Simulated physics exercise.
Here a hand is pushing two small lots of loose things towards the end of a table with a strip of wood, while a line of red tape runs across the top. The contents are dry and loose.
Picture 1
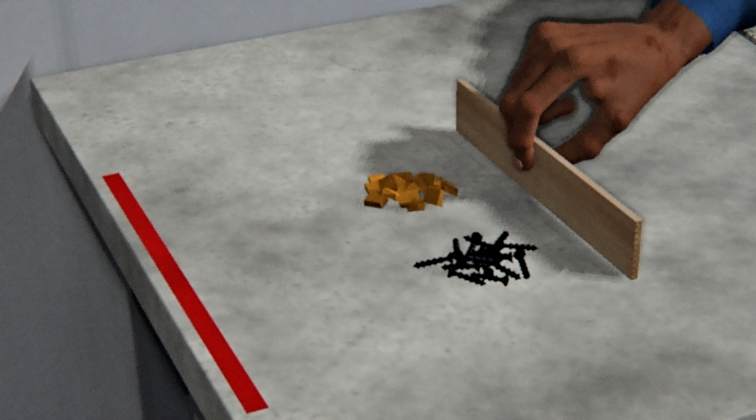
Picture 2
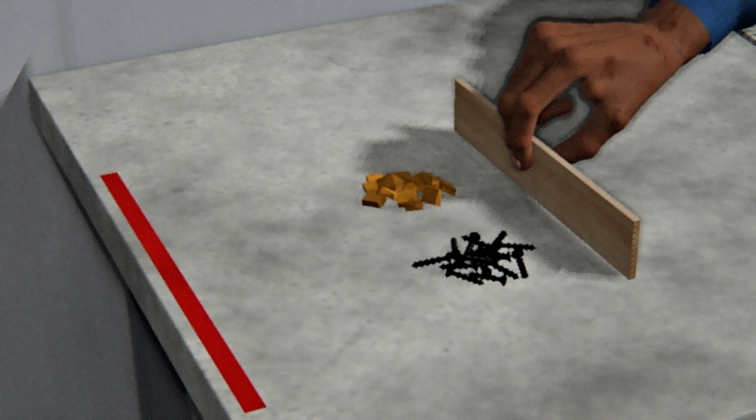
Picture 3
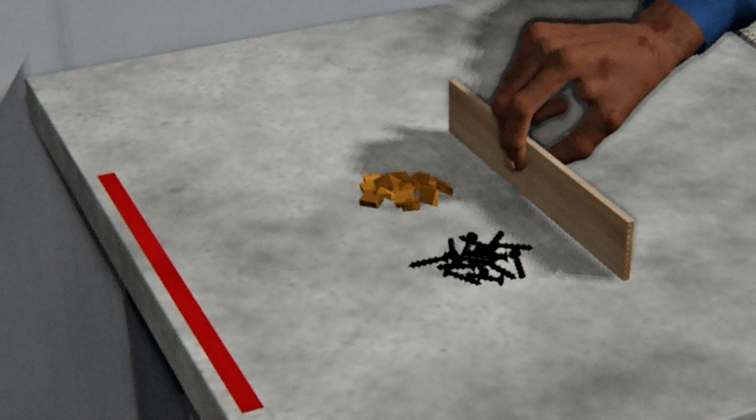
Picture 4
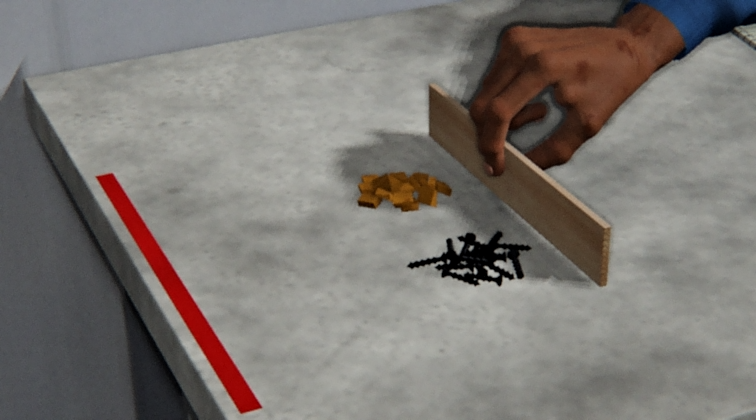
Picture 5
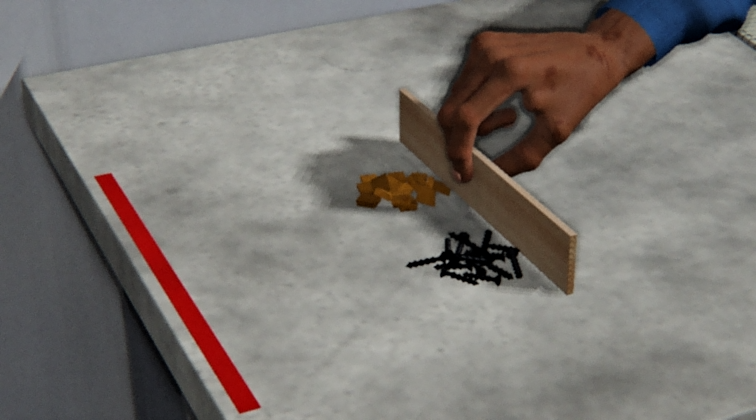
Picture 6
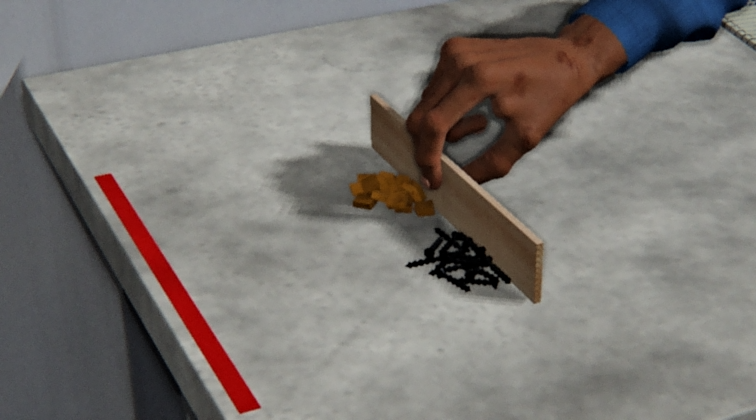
A hand in a blue sleeve holds a thin strip of wood upright on a mottled grey tabletop, seen from above at an angle. Left of the strip lie a small heap of orange-brown pieces and, nearer the viewer, black screws, with red tape along the table's left side. The strip rests at first, then slides left, reaching both heaps and nudging them slightly, as the view shifts very slightly.
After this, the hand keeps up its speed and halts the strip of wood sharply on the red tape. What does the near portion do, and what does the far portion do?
The near portion? It does not all stay up. And the far portion? It does not all stay up.
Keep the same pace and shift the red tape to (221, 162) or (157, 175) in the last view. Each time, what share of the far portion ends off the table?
Per hundred off table - stop 1: 0; stop 2: 0.
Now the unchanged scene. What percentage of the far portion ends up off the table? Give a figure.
My estimate is close to 100 per cent of the pieces.
Then, 0.56 s after the last picture, strip of wood still moving, near (301, 194); near portion all on the table, its front near (281, 293); far portion all on the table, its front near (240, 232).
Then, 1.14 s after the last picture, strip of wood stopped at the red tape; near portion about two thirds over the edge; far portion about two thirds over the edge.
Then, 1.42 s after the last picture, strip of wood stopped at the red tape; near portion all over the edge; far portion all over the edge.
At rest, strip of wood stopped at the red tape; near portion all over the edge; far portion all over the edge.
